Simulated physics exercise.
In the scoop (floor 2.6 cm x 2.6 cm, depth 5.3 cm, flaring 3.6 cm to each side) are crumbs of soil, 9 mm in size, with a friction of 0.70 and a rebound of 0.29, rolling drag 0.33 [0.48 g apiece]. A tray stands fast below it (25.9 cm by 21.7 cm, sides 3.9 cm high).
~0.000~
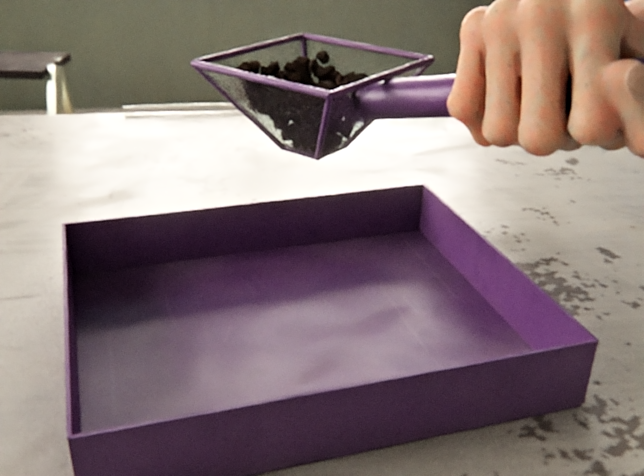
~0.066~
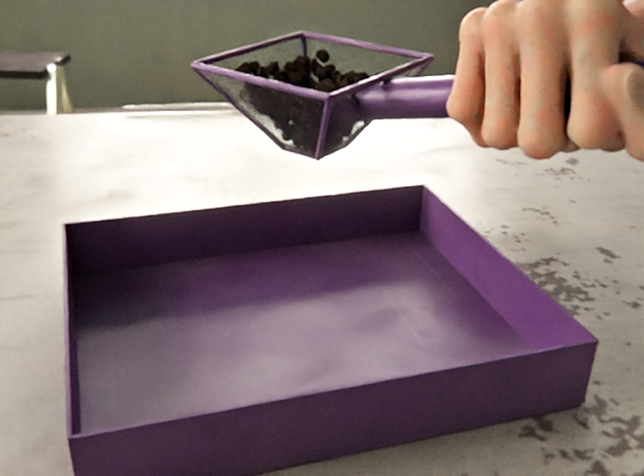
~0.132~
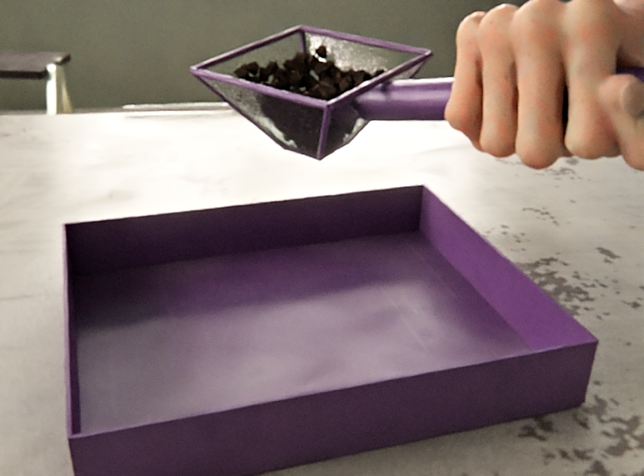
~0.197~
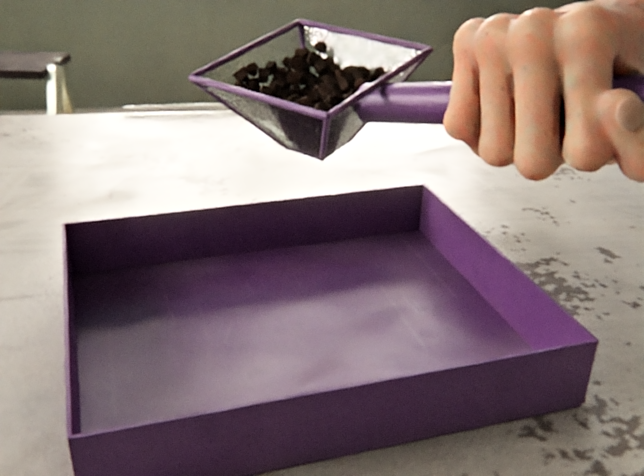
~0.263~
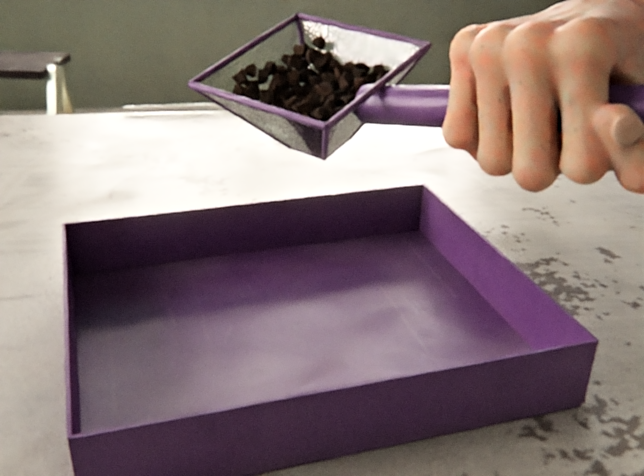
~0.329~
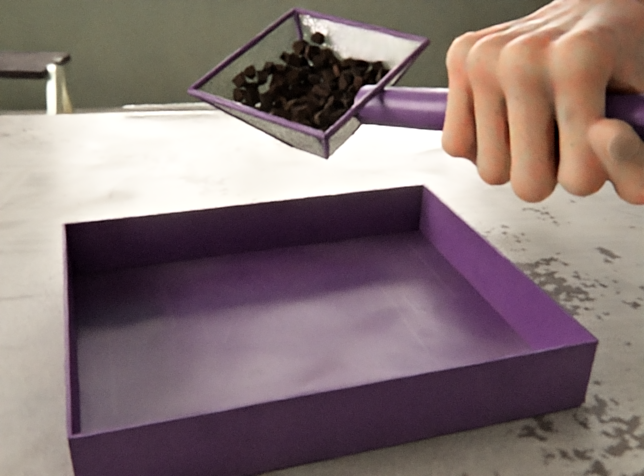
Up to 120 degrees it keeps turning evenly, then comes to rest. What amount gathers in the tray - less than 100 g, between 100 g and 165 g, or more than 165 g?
The tray gathers less than 100 g.
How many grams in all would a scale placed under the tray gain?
Around 80 grams.
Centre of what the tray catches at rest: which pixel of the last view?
Around (280, 327).
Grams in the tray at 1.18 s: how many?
By that moment it holds around 20 grams.
Then, at 0.80 s, tilt 55 degrees; 0 g in the tray, scoop holds 100 %.
After 1.18 s, tilt 83 degrees; 22 g in the tray, scoop holds 65 %.
Then, at 1.54 s, tilt 110 degrees; 84 g in the tray, scoop holds 0 %.
After 1.88 s, tilt 120 degrees; 84 g in the tray, scoop holds 0 %.
By 2.1 s all is still; 84 g in the tray, scoop holds 0 %.
